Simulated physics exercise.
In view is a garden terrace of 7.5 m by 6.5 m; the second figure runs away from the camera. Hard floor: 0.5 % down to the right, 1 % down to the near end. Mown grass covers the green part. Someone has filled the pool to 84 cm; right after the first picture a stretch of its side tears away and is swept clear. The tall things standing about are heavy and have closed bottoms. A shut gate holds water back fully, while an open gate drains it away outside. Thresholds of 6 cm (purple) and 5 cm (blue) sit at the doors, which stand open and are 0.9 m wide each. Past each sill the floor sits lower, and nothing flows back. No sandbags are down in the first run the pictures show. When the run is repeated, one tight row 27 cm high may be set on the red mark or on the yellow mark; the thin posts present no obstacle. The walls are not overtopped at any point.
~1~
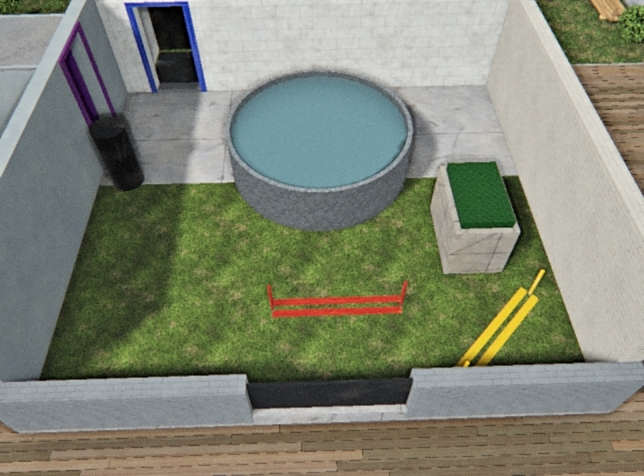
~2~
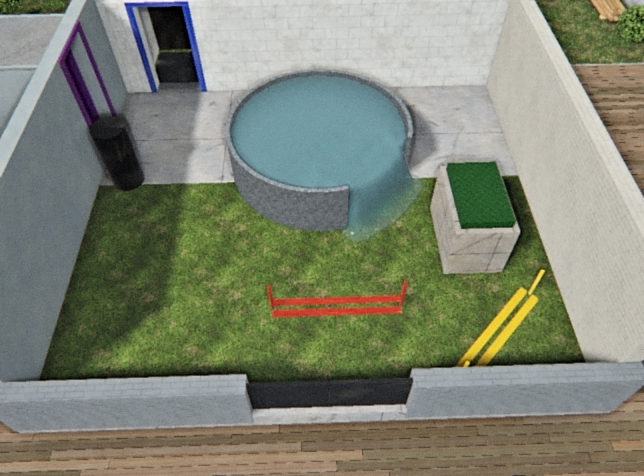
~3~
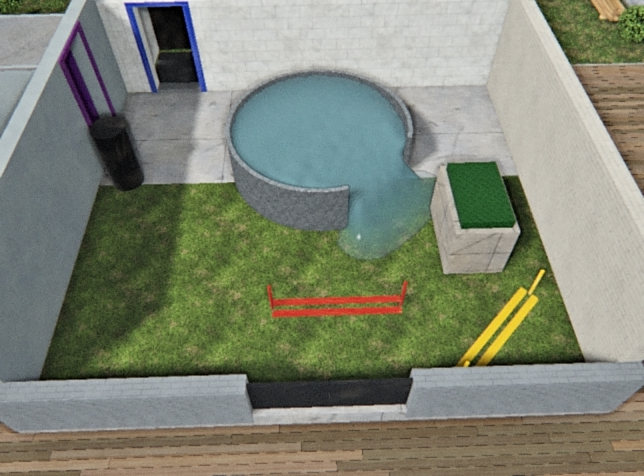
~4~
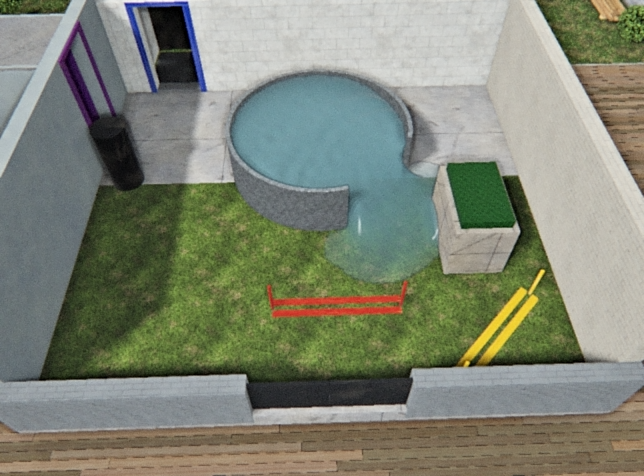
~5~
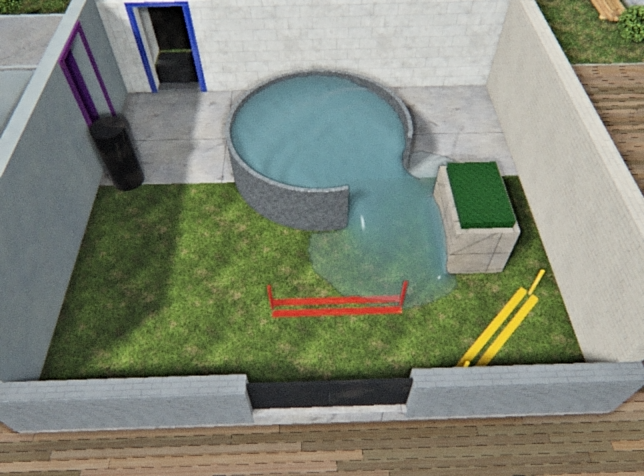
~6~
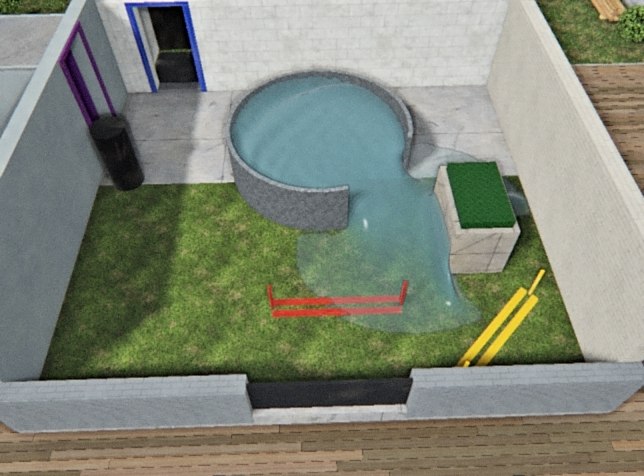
The video shows a walled yard with a round stone pool whose front right side opens, letting water pour out and spread across the grass, around a green-topped block and past a low red rail toward the yellow bars.
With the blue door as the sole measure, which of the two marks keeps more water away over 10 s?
The red mark does.
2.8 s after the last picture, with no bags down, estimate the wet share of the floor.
About 60 percent.
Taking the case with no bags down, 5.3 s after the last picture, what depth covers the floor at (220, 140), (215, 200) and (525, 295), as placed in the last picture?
First spot 1 cm, second 3 cm, third 21 cm.
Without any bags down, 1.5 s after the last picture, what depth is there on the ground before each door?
Depth (cm) - purple: 0, blue: 0.
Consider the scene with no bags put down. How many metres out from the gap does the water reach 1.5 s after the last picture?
4.0 m.
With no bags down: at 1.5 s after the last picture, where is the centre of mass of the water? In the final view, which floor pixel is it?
I'd put it around (366, 207).
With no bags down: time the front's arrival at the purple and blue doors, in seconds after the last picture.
It first reaches the purple door at 6.0 s, the blue door at 5.0 s.
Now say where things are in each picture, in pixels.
Still water, 84 cm deep, in the pool at (319, 127), in the first picture.
The front is at (408, 176), 0.9 m from the gap at (385, 192); 0.4 m2 of floor is under water; 84 cm left at the back of the pool, in the second picture.
Water pours out at (385, 195) and has run 1.1 m, to a hidden place; typically 12 cm deep outside, 84 cm at the pool's back, in the third picture.
The front is at a hidden place, 1.5 m from the gap at (385, 196); 2.9 m2 of floor is under water; 84 cm left at the back of the pool, in the fourth picture.
Water pours out at (385, 196) and has run 2.0 m, to a hidden place; typically 8 cm deep outside, 84 cm at the pool's back, in the fifth picture.
Water pours out at (385, 196) and has run 2.4 m, to (528, 209); typically 6 cm deep outside, 81 cm at the pool's back, in the sixth picture.
Then, 0.7 s after the last picture water covers 25 % of the floor and is deepest (63 cm) near (422, 215) in the run without bags; in at the blue door, 0 L with no bags, 0 L with the row on red, 0 L on yellow.
Then, 1.5 s after the last picture water covers 40 % of the floor and is deepest (54 cm) near (422, 215) in the run without bags; in at the blue door, 0 L with no bags, 0 L with the row on red, 0 L on yellow.
Then, 2.8 s after the last picture water covers 60 % of the floor and is deepest (40 cm) near (577, 387) in the run without bags; in at the blue door, 0 L with no bags, 0 L with the row on red, 0 L on yellow.
Then, 5.3 s after the last picture water covers 90 % of the floor and is deepest (29 cm) near (577, 387) in the run without bags; in at the blue door, 0 L with no bags, 0 L with the row on red, 0 L on yellow.
Then, 9.3 s after the last picture water covers 100 % of the floor and is deepest (18 cm) near (387, 129) in the run without bags; in at the blue door, 3 L with no bags, 0 L with the row on red, 40 L on yellow.
